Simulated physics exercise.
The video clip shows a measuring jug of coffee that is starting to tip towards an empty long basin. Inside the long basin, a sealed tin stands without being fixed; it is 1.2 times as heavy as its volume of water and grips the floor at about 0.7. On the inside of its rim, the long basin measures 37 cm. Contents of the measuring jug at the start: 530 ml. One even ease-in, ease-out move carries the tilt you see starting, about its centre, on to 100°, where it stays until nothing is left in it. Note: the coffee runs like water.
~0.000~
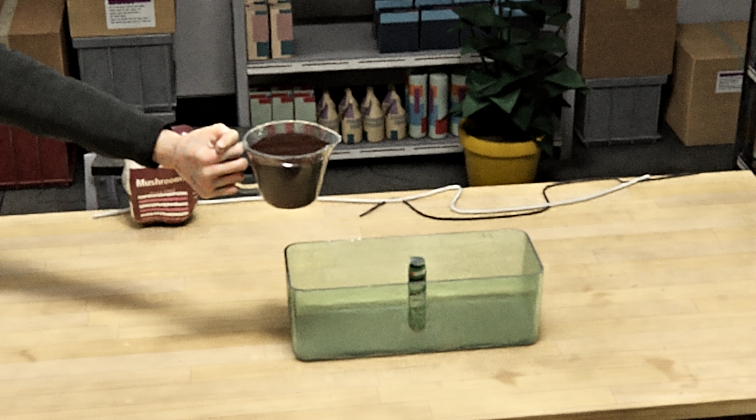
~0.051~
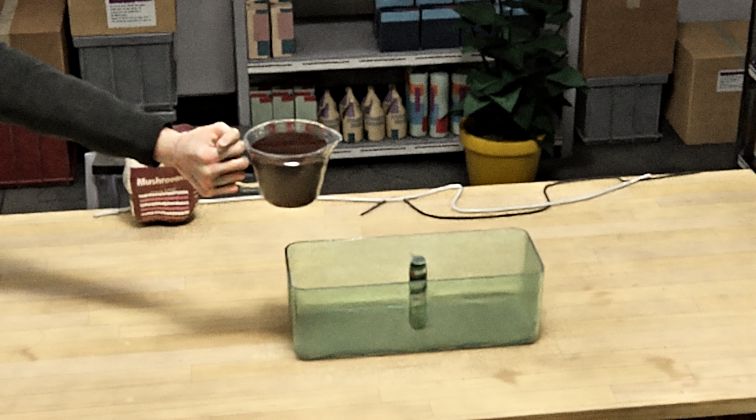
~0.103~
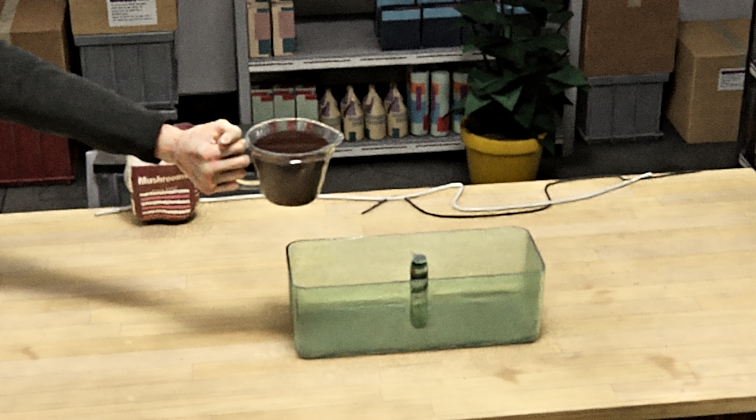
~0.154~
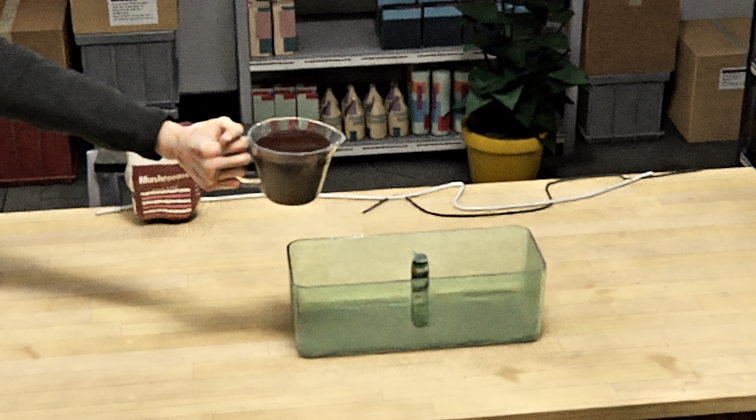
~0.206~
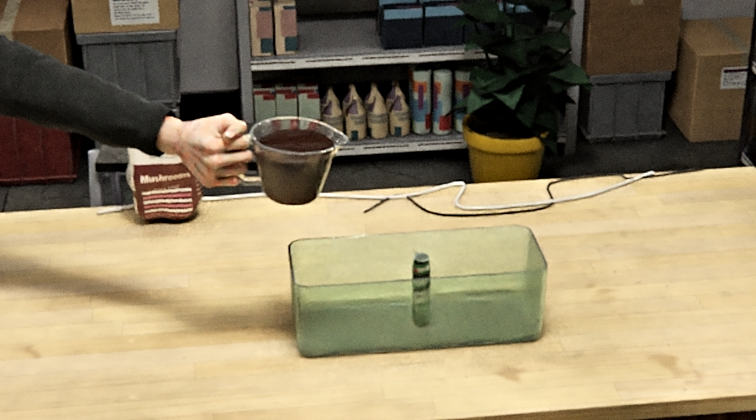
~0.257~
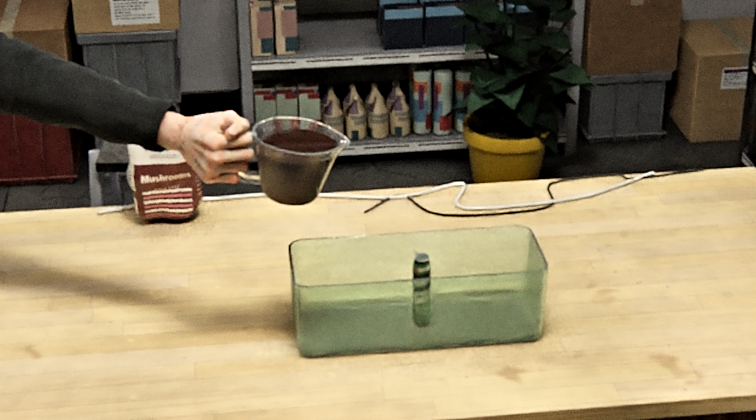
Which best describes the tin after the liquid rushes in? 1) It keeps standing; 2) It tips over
Answer: 1.
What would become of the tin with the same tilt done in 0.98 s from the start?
Result: Tin upright.
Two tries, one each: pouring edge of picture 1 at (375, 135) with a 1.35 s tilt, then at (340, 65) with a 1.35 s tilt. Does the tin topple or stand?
First it tips over; then it tips over.
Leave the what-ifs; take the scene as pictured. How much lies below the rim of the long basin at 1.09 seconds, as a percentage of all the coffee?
Around 74 in a hundred.
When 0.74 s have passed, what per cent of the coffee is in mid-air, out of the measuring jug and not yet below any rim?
It comes to about 24 percent.
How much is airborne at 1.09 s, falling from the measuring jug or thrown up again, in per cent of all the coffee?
Some 16 % is up in the air.
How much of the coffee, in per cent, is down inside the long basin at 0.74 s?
10 %, roughly.
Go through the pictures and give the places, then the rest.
The first frame shows tilt 0°; pouring edge (341, 137); surface from (249, 149) to (329, 144); the long basin's rim runs from (287, 268) to (535, 252); the tin's top is at (417, 264).
The second frame shows tilt 0°; pouring edge (342, 136); surface from (250, 147) to (330, 143).
The third frame shows tilt 1°; pouring edge (344, 136); surface from (251, 146) to (331, 142).
The fourth frame shows tilt 3°; pouring edge (346, 137); surface from (253, 145) to (333, 143).
The fifth frame shows tilt 6°; pouring edge (348, 138); surface from (255, 145) to (336, 142).
The sixth frame shows tilt 9°; pouring edge (350, 141); surface from (257, 145) to (340, 142).
After 0.74 s the tilt is 57° and 66 per cent is still to pour; the tin stands where it began.
After 1.09 s the tilt is 91° and 11 per cent is still to pour; the tin stands where it began.
After 1.45 s the tilt is 100° and 0 per cent is still to pour; the tin stands where it began.
After 1.85 s the tilt is 100° and 0 per cent is still to pour; the tin stands where it began.
In the end the tin stands where it began.
